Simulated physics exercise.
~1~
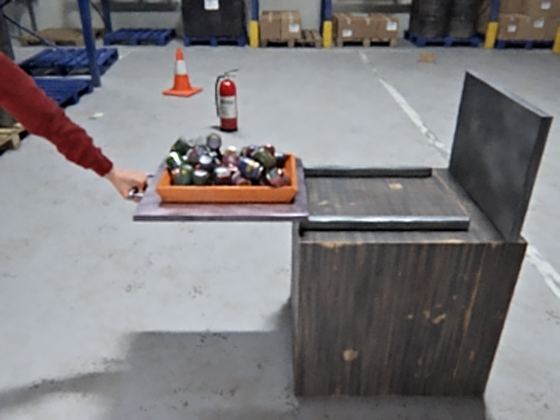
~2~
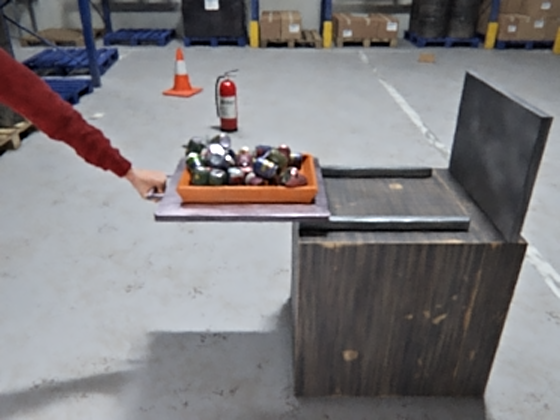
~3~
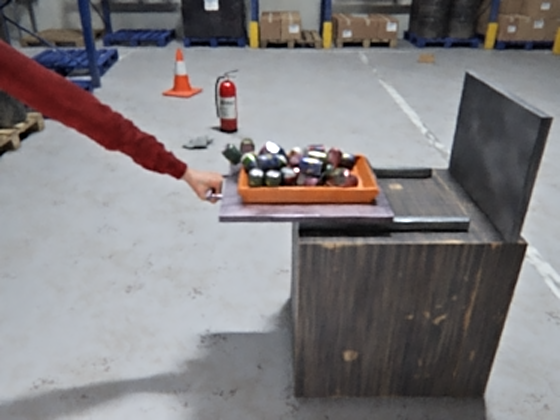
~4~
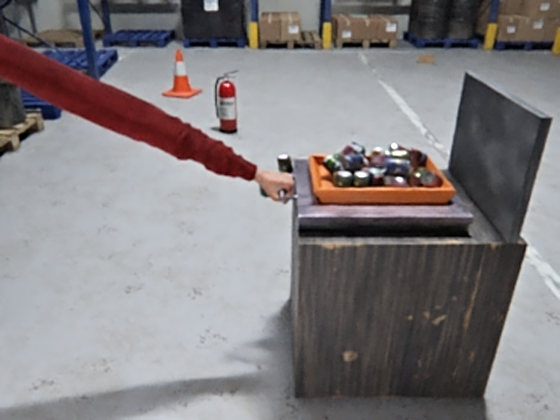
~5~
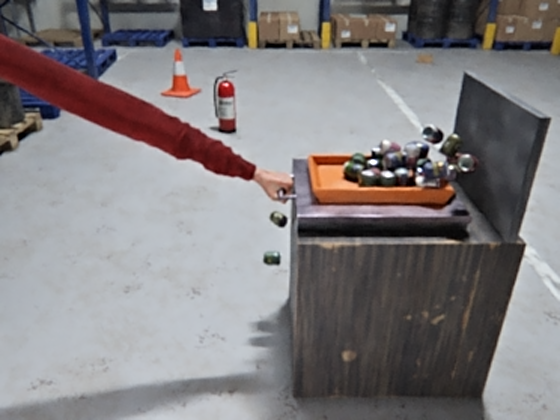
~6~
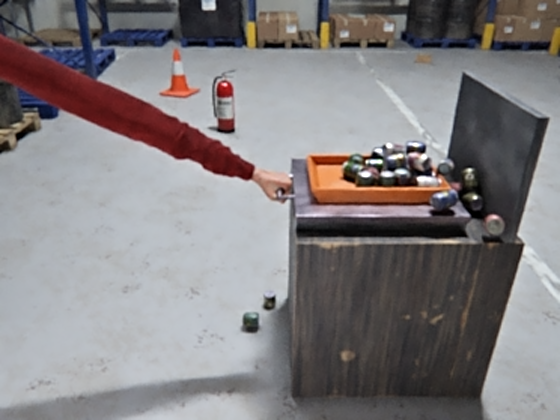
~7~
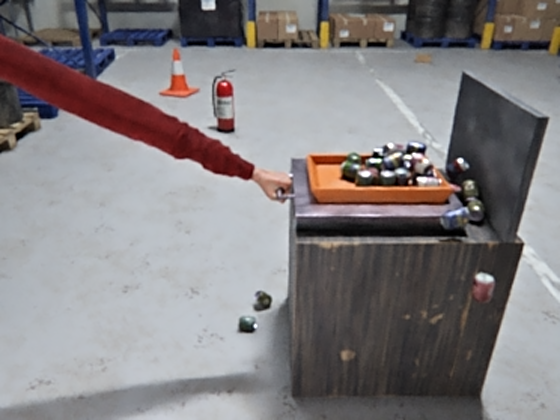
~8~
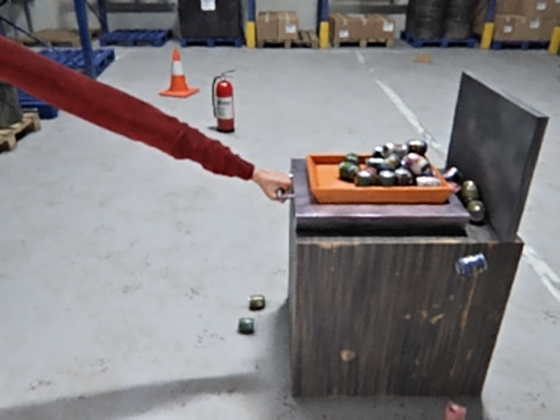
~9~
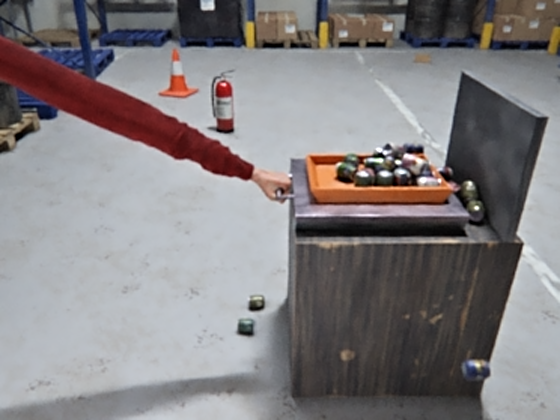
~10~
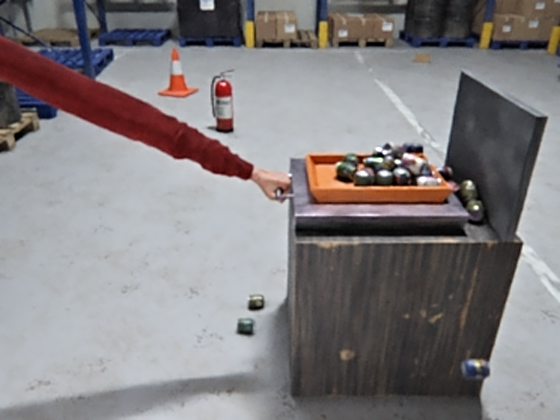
The footage shows a red-sleeved arm pushing a pull-out shelf bearing an orange container of mini cans rightward until it shuts. Several cans tumble out at both ends, some dropping to the floor and others resting by the back panel, while most remain in the container.
